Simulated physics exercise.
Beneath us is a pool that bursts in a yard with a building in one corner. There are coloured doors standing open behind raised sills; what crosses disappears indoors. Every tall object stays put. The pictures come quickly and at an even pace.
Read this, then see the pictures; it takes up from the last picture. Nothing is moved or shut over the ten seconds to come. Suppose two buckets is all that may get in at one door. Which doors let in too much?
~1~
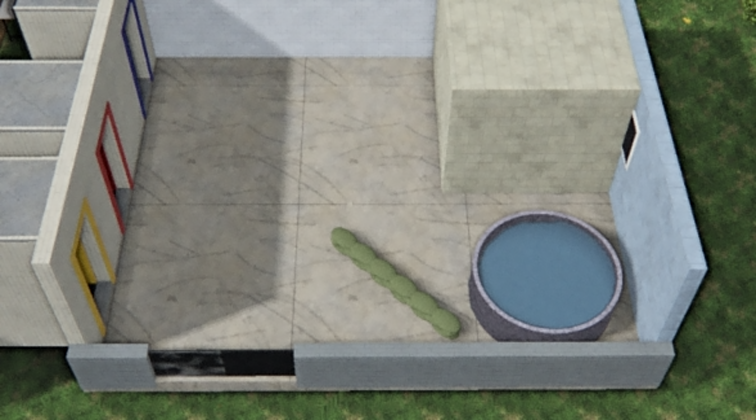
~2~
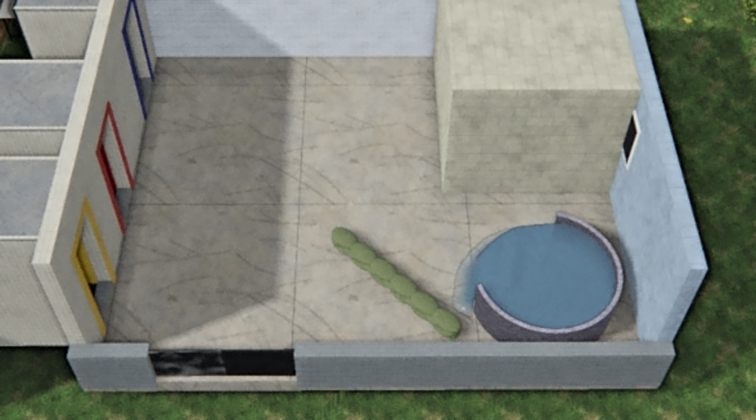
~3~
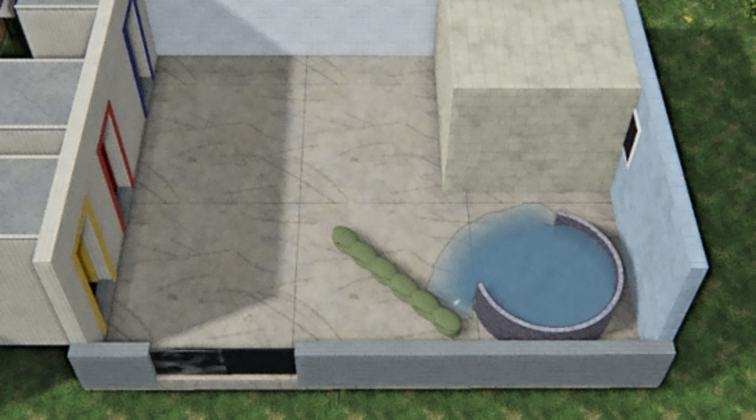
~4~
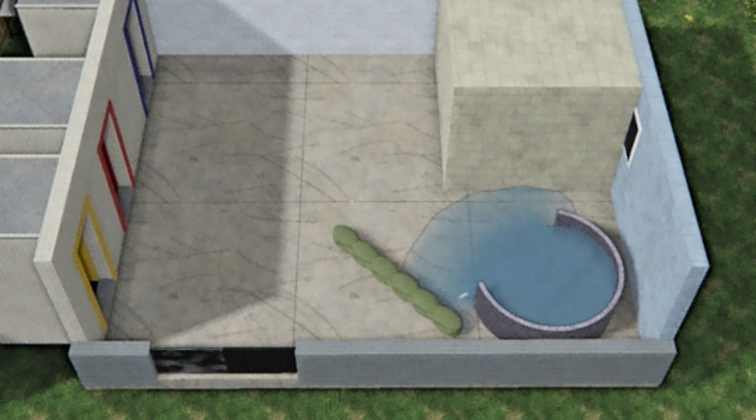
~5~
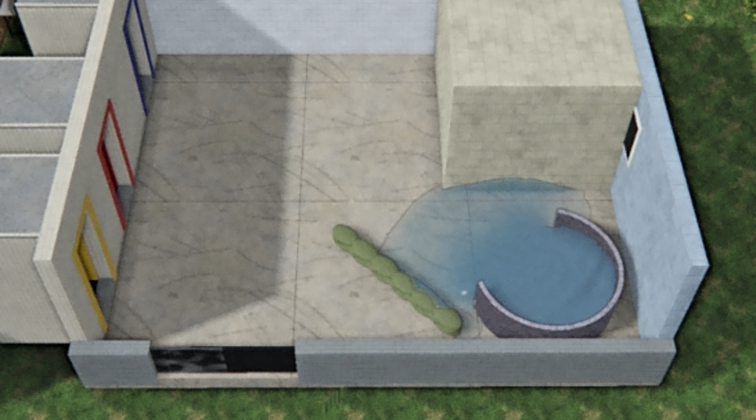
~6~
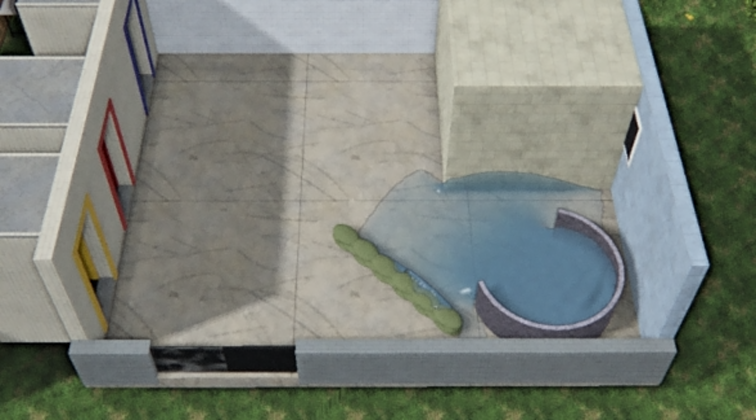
In turn: The red door lets in too much; the yellow door is fine; the blue door lets in too much.
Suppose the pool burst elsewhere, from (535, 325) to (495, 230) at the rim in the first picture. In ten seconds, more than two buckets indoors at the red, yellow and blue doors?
So the red one ends up above, the yellow one ends up above and the blue one ends up below.
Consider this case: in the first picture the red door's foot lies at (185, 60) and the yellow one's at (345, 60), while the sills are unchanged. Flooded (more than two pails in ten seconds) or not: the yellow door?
Well, yellow comes in under it, as far as I can tell.
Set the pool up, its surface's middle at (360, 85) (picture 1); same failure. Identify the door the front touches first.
That would be the blue door, I say.
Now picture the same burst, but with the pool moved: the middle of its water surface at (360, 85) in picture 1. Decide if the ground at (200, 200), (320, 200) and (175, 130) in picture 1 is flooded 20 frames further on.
Result: Inundated; spared; inundated.
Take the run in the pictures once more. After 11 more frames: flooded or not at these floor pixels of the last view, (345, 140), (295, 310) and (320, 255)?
Lab note, in the order given: Wet through, unwetted, unwetted.
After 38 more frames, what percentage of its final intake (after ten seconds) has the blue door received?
Around 95 percent.
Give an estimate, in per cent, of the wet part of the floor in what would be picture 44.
That should be about 75 %.
A moment on, water covers 25 % of the floor; the red door not reached, the yellow door not reached, the blue door not reached.
Next, water covers 40 % of the floor; the red door not reached, the yellow door not reached, the blue door not reached.
Then, water covers 65 % of the floor; the red door under two buckets in, the yellow door not reached, the blue door under two buckets in.
Later, water covers 75 % of the floor; the red door over two buckets in, the yellow door wet at the sill, nothing in, the blue door over two buckets in.
In the end, water covers 95 % of the floor; the red door over two buckets in, the yellow door wet at the sill, nothing in, the blue door over two buckets in.
